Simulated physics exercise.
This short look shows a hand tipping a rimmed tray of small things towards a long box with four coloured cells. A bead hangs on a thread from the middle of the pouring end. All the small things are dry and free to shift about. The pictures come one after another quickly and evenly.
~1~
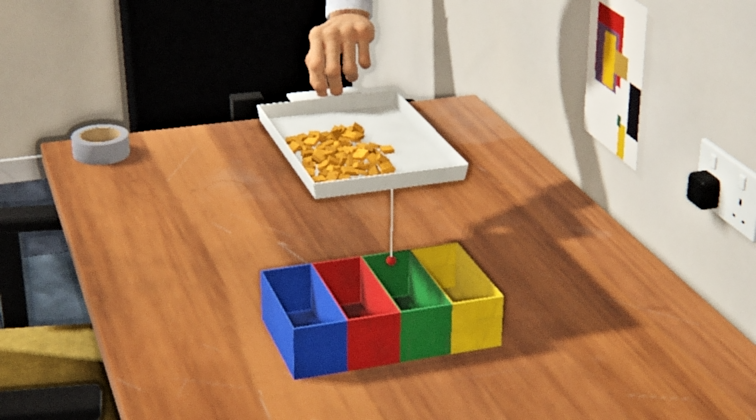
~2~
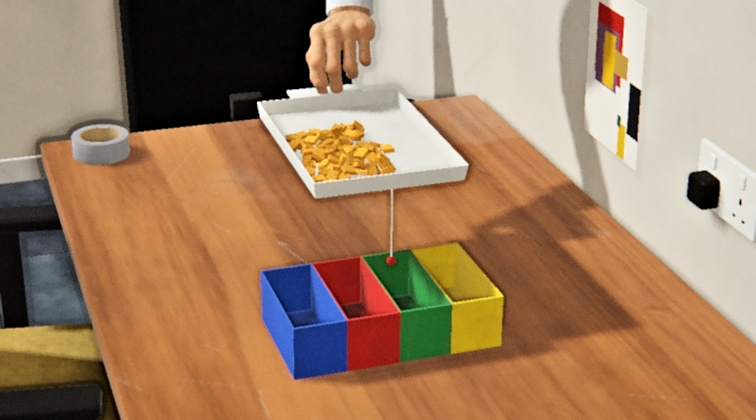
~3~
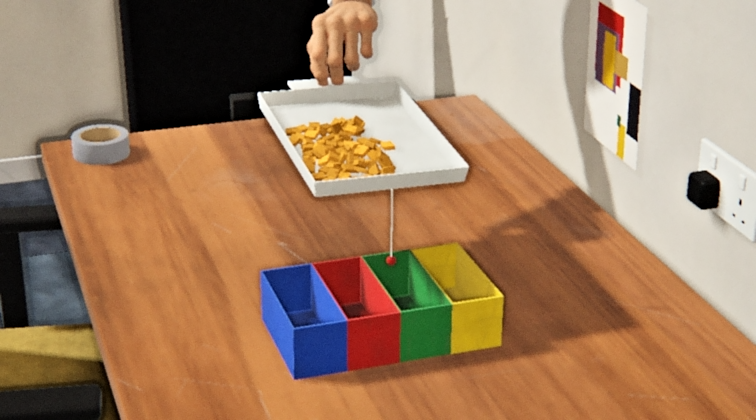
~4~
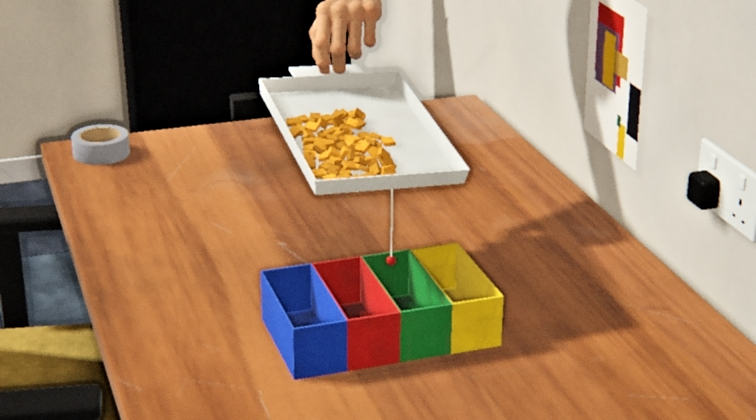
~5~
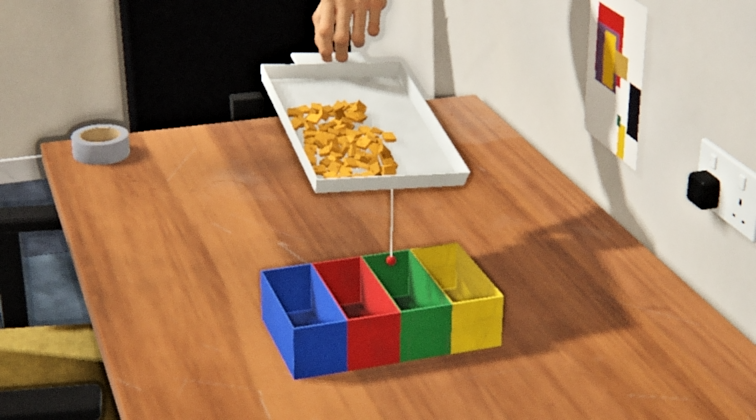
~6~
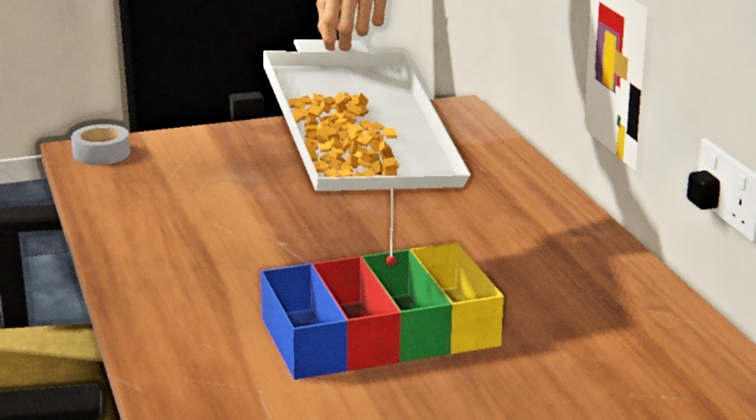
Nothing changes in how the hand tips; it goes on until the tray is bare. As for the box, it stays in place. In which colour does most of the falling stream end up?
Most of the stream ends up in the yellow cell.
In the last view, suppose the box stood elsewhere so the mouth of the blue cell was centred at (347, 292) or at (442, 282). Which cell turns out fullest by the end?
Attempt 1 - the green one; attempt 2 - blue.
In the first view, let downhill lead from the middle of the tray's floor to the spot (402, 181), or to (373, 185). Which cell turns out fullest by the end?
Green first, the red one second.
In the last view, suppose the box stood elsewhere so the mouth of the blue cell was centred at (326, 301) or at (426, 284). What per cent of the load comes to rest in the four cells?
You'd get near 100 percent first and near 90 percent next.
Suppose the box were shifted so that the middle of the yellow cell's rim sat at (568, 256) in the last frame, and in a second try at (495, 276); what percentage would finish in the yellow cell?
About 0 per cent, then about 20 per cent.
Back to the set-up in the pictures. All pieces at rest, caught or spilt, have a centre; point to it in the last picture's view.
I'd mark it at roughly (450, 319).
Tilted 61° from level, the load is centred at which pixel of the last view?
Close to (408, 163).
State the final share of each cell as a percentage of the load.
About: Blue cell 0, red cell 0, green cell 30, yellow cell 60 per cent.
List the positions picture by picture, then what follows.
The first frame shows corners of the pouring end near (316, 182) and (464, 164), level; middle of the load near (342, 157), small crackers; bead on its thread near (391, 261); blue cell near (320, 345); red cell near (374, 336); green cell near (426, 328); yellow cell near (477, 320).
The second frame shows corners of the pouring end near (316, 182) and (465, 164), level; middle of the load near (342, 156).
The third frame shows corners of the pouring end near (316, 181) and (465, 166), tipped barely, lowest at the right corner; middle of the load near (342, 152).
The fourth frame shows corners of the pouring end near (317, 179) and (466, 168), tipped a little, lowest at the right corner; middle of the load near (343, 147).
The fifth frame shows corners of the pouring end near (318, 178) and (466, 171), tipped a little, lowest at the right corner; middle of the load near (344, 142).
The sixth frame shows corners of the pouring end near (320, 177) and (467, 173), tipped clearly, lowest at the right corner; middle of the load near (345, 137); blue cell near (320, 345); red cell near (374, 336); green cell near (426, 328); yellow cell near (477, 320).
Shortly afterwards, tray tipped steeply; all but a few on the tray; only a few falling or outside the box.
Next, tray tipped right over; near two thirds on the tray; a little in the green cell; a little in the yellow cell; a little falling or outside the box.
Some moments later, tray tipped past a quarter turn; near two thirds in the yellow cell; near a third in the green cell; only a few in the red cell; a little falling or outside the box.
In the end, tray tipped past a quarter turn; near two thirds in the yellow cell; near a third in the green cell; only a few in the red cell; none at all in the blue cell; a little outside the box.
